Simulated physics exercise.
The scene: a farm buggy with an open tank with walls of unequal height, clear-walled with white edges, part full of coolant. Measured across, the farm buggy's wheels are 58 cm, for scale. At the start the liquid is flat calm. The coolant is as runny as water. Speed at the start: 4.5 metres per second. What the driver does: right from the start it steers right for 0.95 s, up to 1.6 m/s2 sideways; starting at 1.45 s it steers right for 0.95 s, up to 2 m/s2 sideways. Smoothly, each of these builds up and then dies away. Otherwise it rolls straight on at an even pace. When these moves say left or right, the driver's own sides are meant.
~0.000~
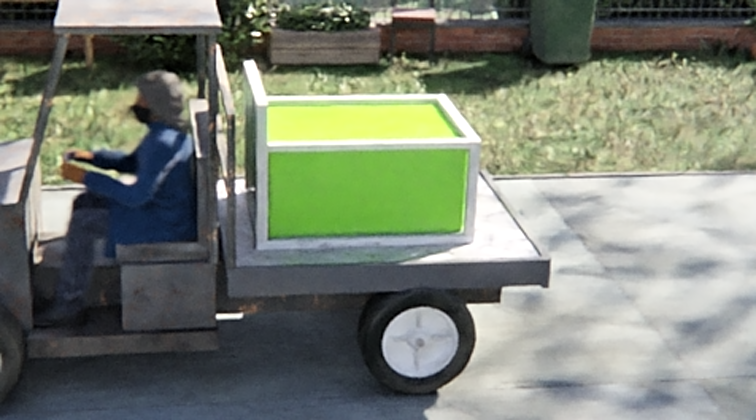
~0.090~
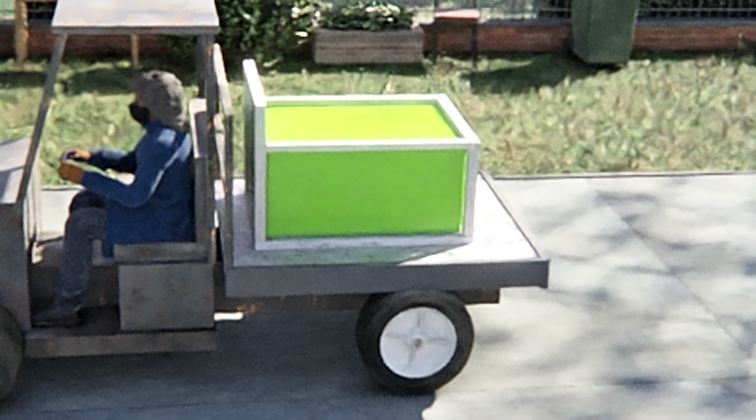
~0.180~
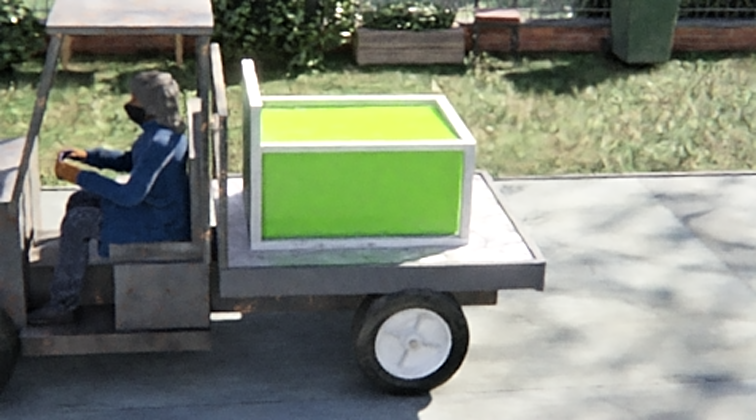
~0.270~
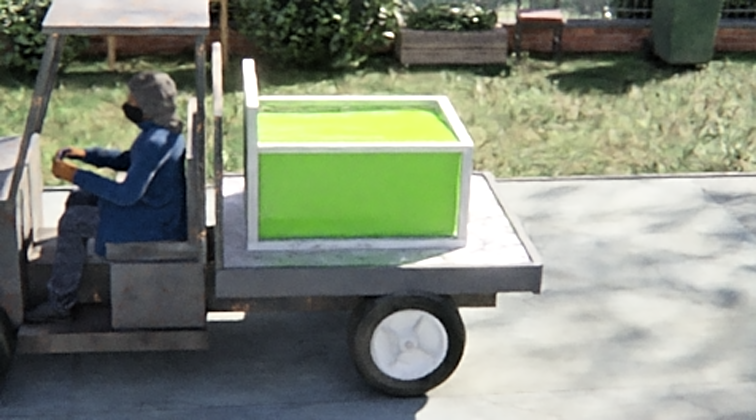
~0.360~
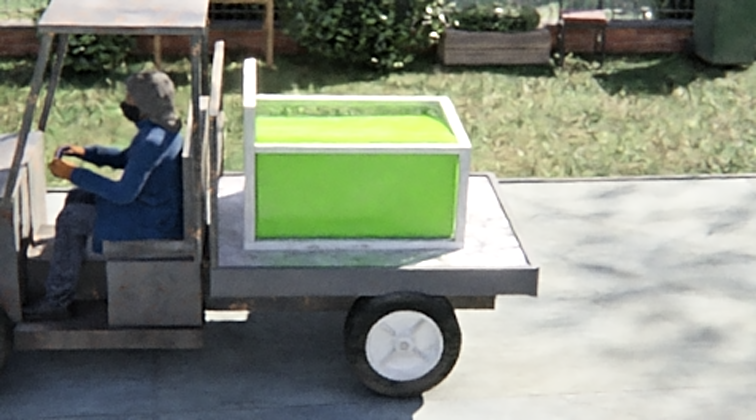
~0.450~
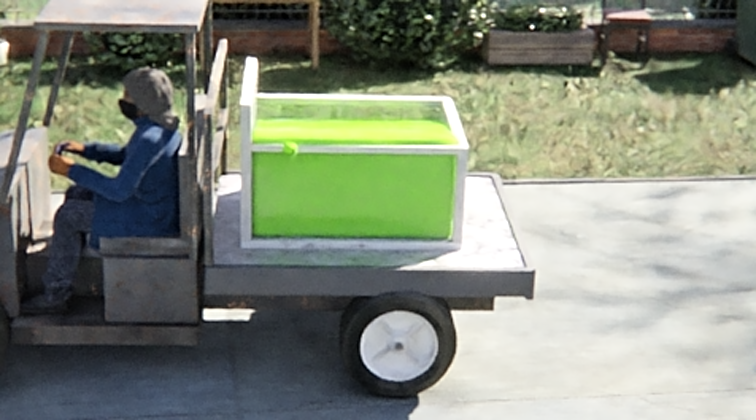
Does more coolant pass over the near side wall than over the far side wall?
Yes.
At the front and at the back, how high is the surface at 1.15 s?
I'd say some 46 centimetres in front and some 44 centimetres behind.
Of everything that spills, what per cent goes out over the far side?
Around 10 in a hundred.
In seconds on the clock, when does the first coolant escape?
The first spill comes at around 0.6 s.
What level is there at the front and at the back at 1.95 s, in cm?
Height at the front is 42 cm; height at the back is 44 cm.
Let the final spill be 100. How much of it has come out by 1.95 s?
Close to 50 in a hundred.
By 1.15 s it stands 45 cm high behind and 45 cm in front; 3 per cent has gone over the near side.
By 1.95 s it stands 43 cm high behind and 42 cm in front; 4 per cent has gone over the near side, a little elsewhere.
By 2.95 s it stands 43 cm high behind and 41 cm in front; 8 per cent has gone over the near side, a little elsewhere.
By 5.39 s 8 per cent has gone over the near side, a little elsewhere; the near side has passed 7 per cent and the far side 0.
